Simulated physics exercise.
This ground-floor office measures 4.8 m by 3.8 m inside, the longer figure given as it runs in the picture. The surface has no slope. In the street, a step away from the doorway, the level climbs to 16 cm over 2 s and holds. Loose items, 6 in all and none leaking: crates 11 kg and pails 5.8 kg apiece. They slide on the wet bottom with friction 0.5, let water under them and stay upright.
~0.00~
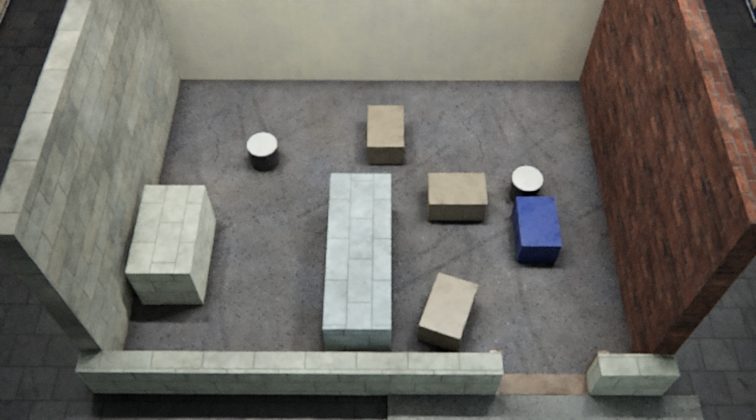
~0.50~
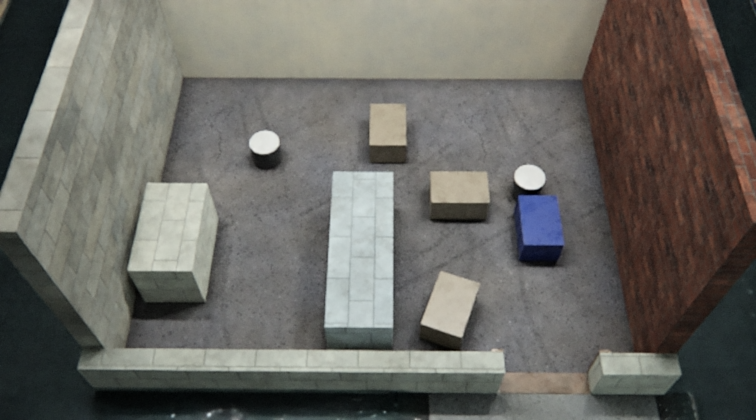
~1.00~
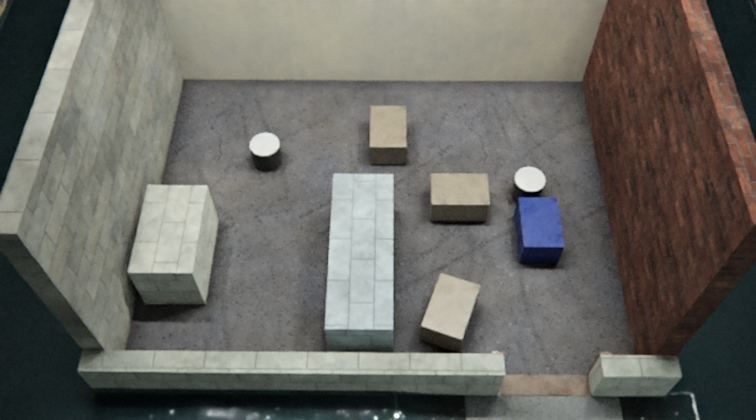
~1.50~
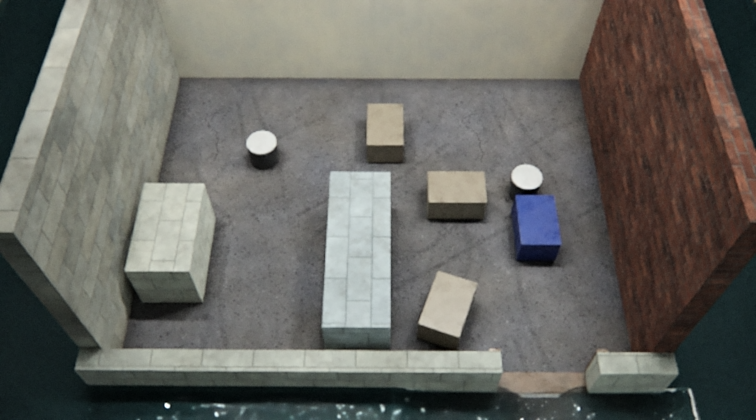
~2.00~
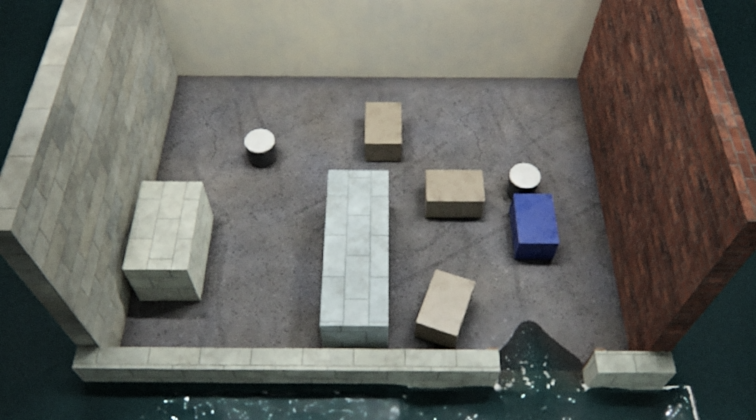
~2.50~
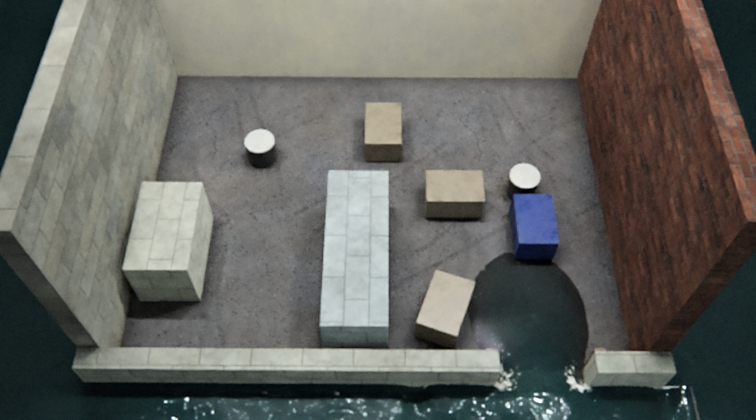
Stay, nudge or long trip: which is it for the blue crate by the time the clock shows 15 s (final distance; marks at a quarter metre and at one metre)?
Blue crate travels far.
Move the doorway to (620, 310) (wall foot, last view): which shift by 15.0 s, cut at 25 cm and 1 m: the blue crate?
In that case the blue crate ends far away.
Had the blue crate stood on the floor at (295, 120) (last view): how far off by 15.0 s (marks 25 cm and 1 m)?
It ends far away.
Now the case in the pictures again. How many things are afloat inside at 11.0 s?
I count 3.
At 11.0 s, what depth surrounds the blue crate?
About 10 cm.
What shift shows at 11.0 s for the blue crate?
Roughly 200 cm by then.
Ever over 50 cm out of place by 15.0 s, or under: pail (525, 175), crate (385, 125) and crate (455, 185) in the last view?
In that order: Over, more, past it.
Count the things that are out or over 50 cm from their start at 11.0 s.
By then 4.
After 3.5 s the blue crate is near (535, 209), 0.1 m from its start, aground; 0 afloat.
After 6.8 s the blue crate is near (537, 205), 0.1 m from its start, afloat; 1 afloat.
After 11.0 s the blue crate is near (556, 85), 1.8 m from its start, afloat; 3 afloat.
After 15.0 s the blue crate is near (378, 73), 2.6 m from its start, afloat; 4 afloat.
